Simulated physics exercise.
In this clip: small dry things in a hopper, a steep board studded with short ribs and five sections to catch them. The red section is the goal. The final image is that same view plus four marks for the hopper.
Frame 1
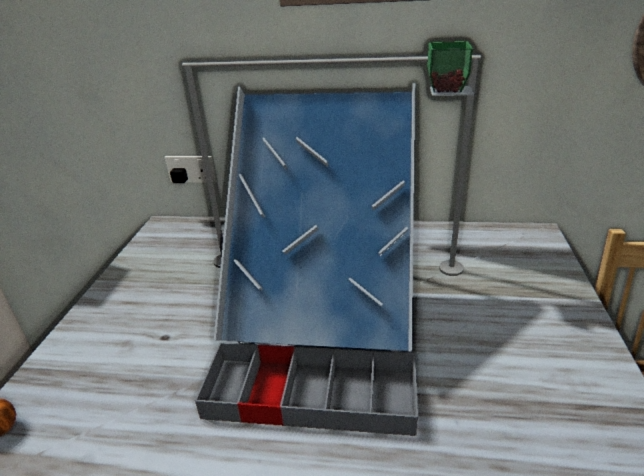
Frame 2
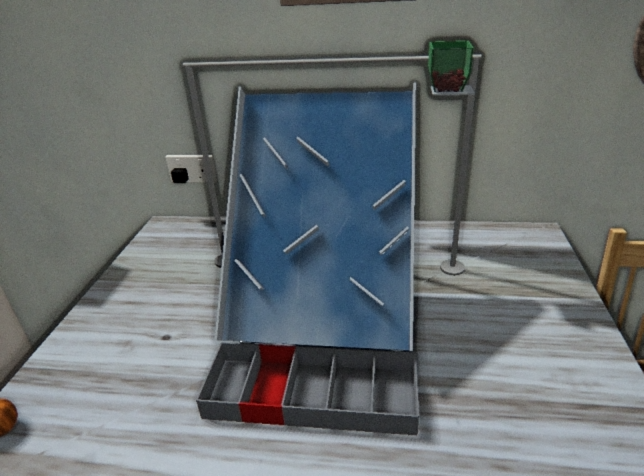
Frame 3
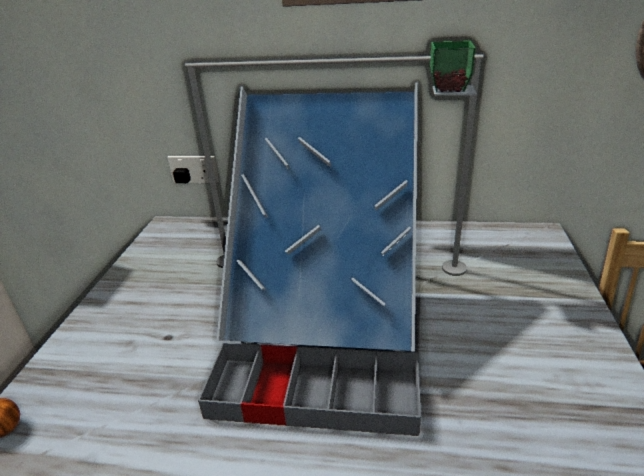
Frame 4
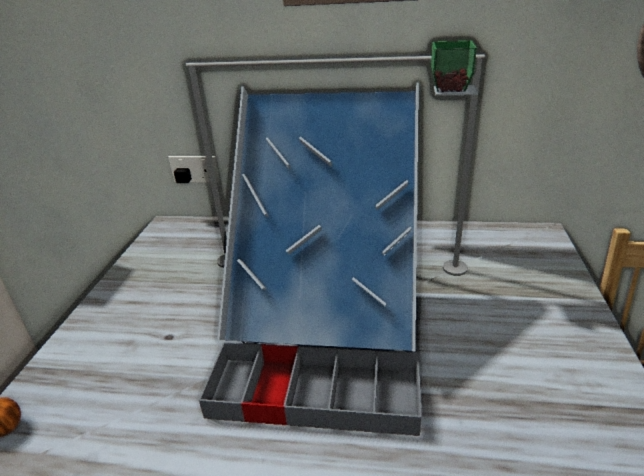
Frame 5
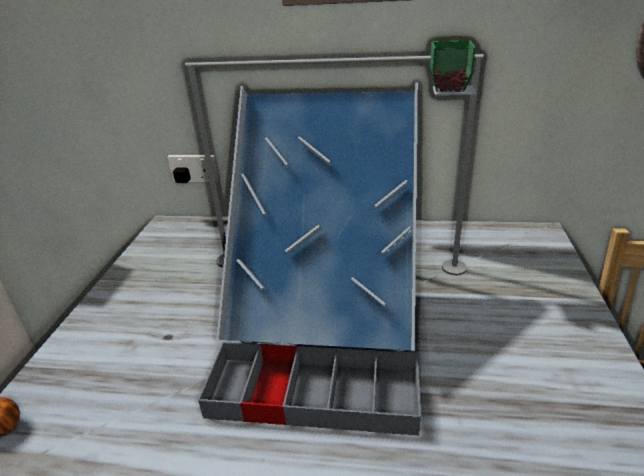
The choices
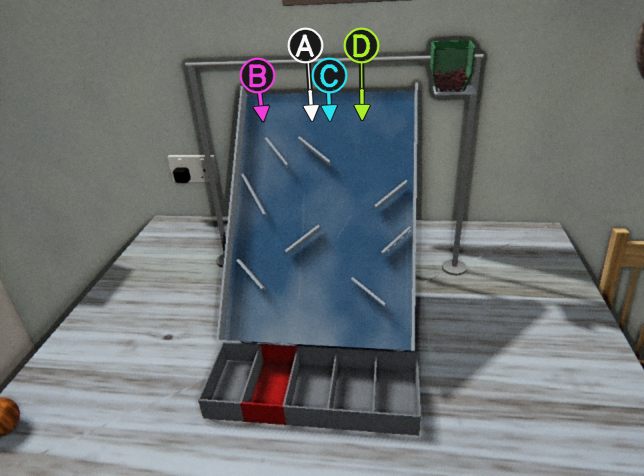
On a pale wooden table, a steep blue board studded with short ribs stands above five sections, one red, while a green hopper holding small dark red things hangs at the upper right; nothing moves beyond a slight shift in view.
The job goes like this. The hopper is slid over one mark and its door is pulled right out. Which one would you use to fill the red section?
Best: B.
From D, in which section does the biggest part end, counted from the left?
The third from the left.
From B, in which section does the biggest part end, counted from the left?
The second from the left.
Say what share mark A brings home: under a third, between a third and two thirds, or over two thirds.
It is under a third.
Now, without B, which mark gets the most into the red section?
Here it is mark A.
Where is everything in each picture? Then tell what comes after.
Hopper near (448, 83), kidney beans, door shut, in the first picture.
Ribs (264, 138) to (285, 165), (297, 137) to (327, 162), (240, 174) to (262, 214), in the second picture.
Ribs (375, 206) to (407, 181), (286, 252) to (319, 226), (382, 253) to (410, 227), in the third picture.
Ribs (238, 260) to (263, 288), (353, 278) to (386, 305), in the fourth picture.
Red section near (263, 412), number 2 of 5 from the left, in the fifth picture.
On the marked copy, mark A meets the board at (311, 115); mark B meets the board at (262, 115); mark C meets the board at (329, 115); mark D meets the board at (362, 114).
For mark A, close to a quarter in the red section, close to two thirds in other sections, a small share held on the board.
For mark B, close to two thirds in the red section, a small share in other sections, a small share held on the board.
For mark C, only a few in the red section, all but a few in other sections, a small share held on the board.
For mark D, none at all in the red section, all but a few in other sections, only a few outside the box.
